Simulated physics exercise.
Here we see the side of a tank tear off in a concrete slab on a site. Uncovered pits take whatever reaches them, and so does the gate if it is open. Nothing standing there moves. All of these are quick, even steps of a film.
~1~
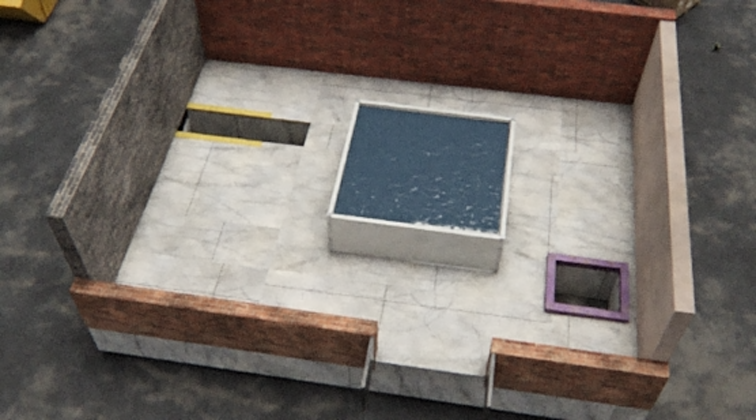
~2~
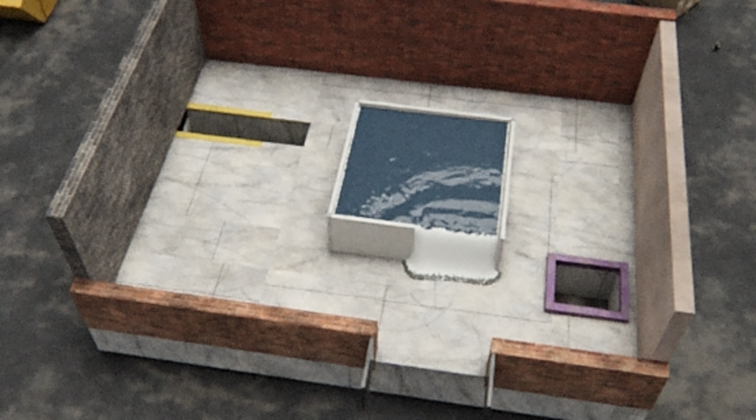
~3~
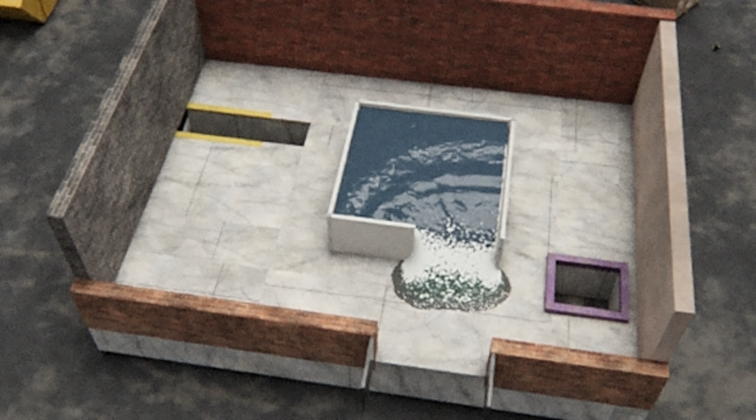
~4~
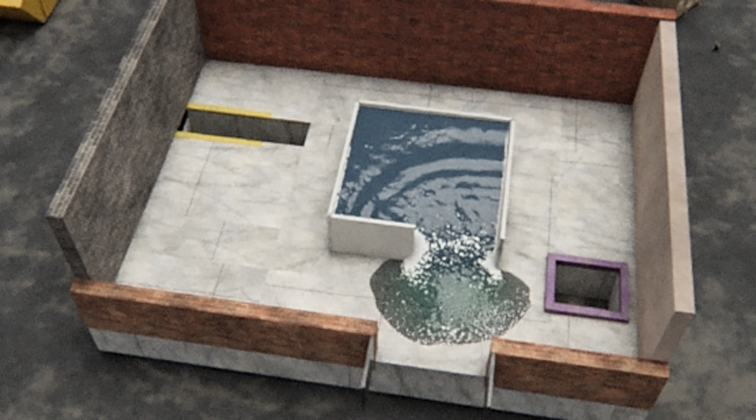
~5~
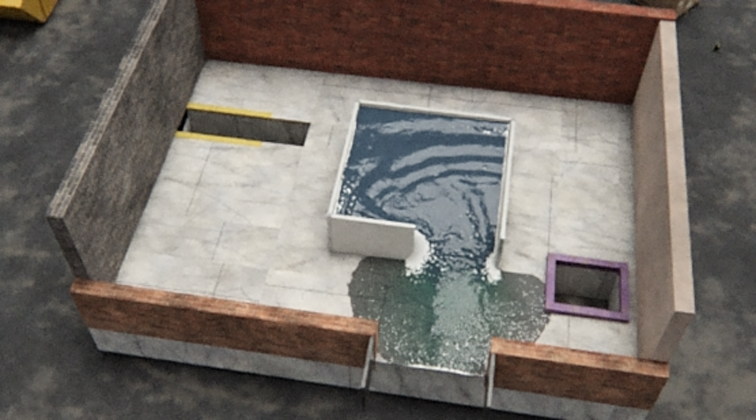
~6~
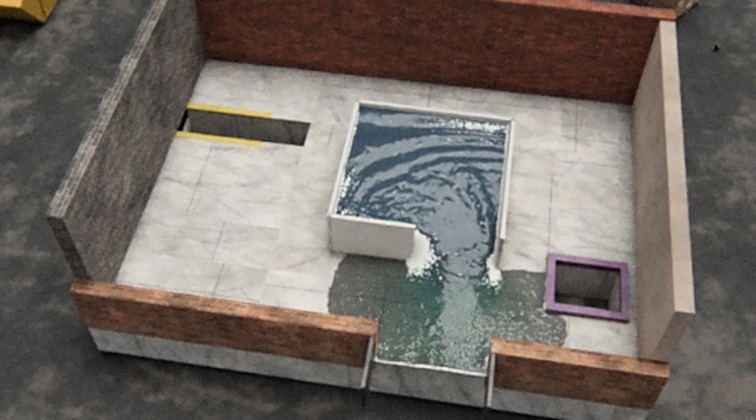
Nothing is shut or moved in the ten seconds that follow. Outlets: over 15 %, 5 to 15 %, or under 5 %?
Outcome: The gate gets a big share of it - past fifteen per cent; the yellow pit gets hardly any of it - below five per cent; the purple pit gets a middling share of it - five to fifteen per cent.
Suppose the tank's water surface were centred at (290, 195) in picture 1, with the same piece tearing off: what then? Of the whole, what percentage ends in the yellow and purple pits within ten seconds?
I'd say yellow gets 25 % and purple gets 6 %.
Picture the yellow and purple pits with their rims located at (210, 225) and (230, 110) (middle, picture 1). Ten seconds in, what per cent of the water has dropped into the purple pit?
Purple: 0 %.
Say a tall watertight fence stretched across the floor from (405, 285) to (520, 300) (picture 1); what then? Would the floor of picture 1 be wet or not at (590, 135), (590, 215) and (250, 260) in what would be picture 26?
In the order you listed them: Soaked, soaked, soaked.
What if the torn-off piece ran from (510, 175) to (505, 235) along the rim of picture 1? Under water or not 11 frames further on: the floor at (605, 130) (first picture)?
It would be soaked by then.
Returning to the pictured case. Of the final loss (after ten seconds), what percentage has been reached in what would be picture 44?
Roughly 75 percent.
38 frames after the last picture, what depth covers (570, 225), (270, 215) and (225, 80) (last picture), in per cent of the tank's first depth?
In the order asked, some 2, 0 and 0 in a hundred.
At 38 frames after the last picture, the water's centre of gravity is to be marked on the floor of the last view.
(436, 230).
A moment on, water covers 15 % of the floor; the gate 8 %, the yellow pit 0 %, the purple pit 0 %.
Next, water covers 25 % of the floor; the gate 18 %, the yellow pit 0 %, the purple pit 0 %.
Then, water covers 40 % of the floor; the gate 29 %, the yellow pit 0 %, the purple pit 3 %.
Later, water covers 45 % of the floor; the gate 42 %, the yellow pit 0 %, the purple pit 6 %.
In the end, water covers 65 % of the floor; the gate 54 %, the yellow pit 1 %, the purple pit 8 %.
